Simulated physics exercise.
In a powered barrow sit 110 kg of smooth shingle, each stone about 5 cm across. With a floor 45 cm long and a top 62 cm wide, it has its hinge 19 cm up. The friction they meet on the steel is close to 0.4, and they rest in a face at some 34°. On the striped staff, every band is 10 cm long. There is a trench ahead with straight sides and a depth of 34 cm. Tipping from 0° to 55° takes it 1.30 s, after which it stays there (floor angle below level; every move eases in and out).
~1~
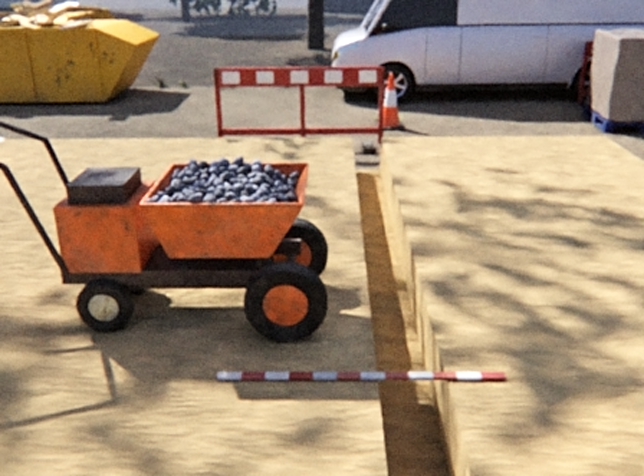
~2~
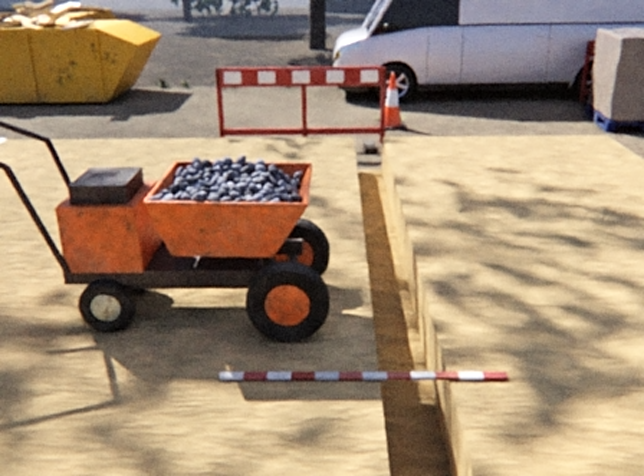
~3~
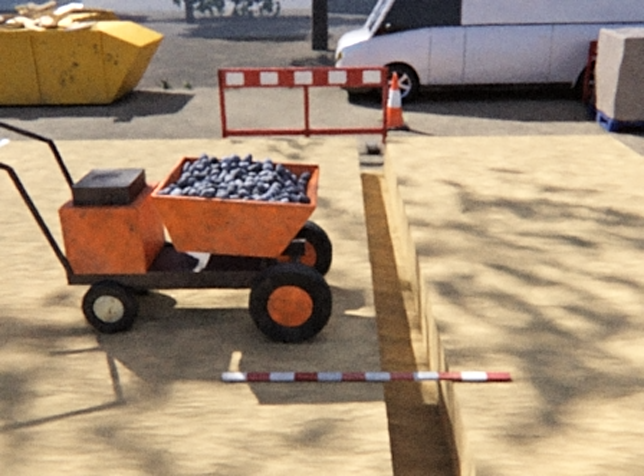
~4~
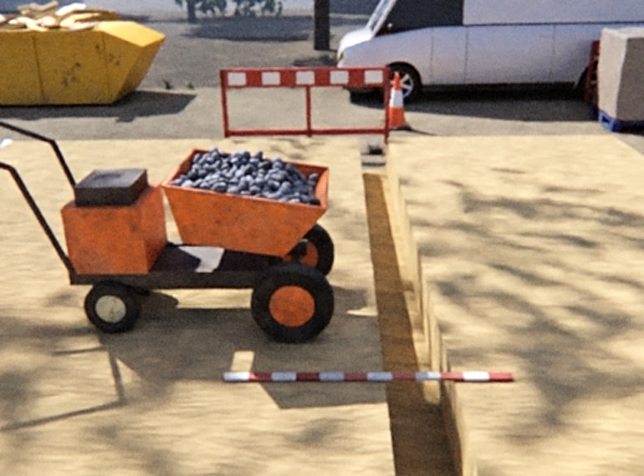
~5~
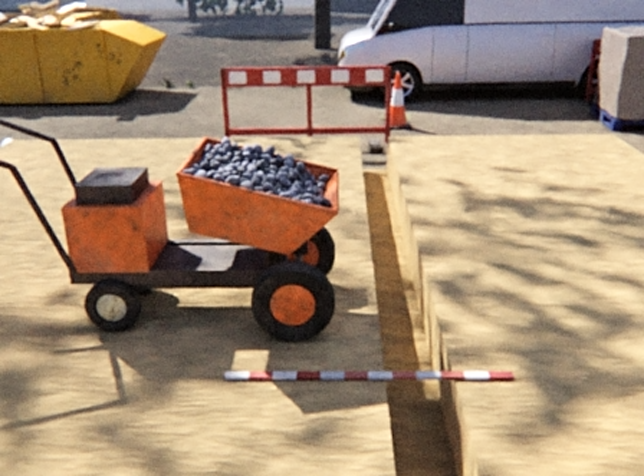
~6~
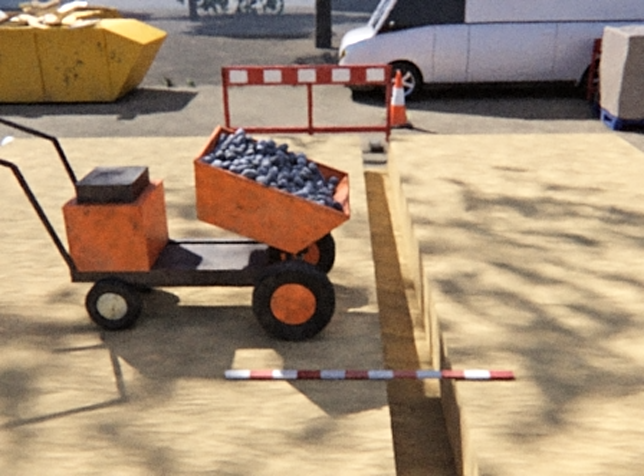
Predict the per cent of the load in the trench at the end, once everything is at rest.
Near 36 per cent.
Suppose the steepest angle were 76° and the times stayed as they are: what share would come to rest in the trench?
It would be close to 60 percent.
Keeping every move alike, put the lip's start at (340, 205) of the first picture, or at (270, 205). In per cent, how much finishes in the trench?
Around 20 and then 45 percent.
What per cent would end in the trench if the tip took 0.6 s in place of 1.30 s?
About 25%.
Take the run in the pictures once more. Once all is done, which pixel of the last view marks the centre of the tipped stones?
I'd put it close to (416, 354).
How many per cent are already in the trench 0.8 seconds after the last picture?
Approx. 15 % of the load.
Then, 0.4 s after the last picture the floor is at 47°, 100 % in the tray; the foremost stones are at (374, 219).
Then, 0.8 s after the last picture the floor is at 55°, 84 % in the tray, 14 % in the trench, 2 % past the trench; the foremost stones are at (456, 300).
Then, 1.2 s after the last picture the floor is at 55°, 65 % in the tray, 24 % in the trench, 10 % past the trench; the foremost stones are at (520, 311).
Then, 3.2 s after the last picture the floor is at 55°, 53 % in the tray, 36 % in the trench, 11 % past the trench; the foremost stones are at (573, 309).
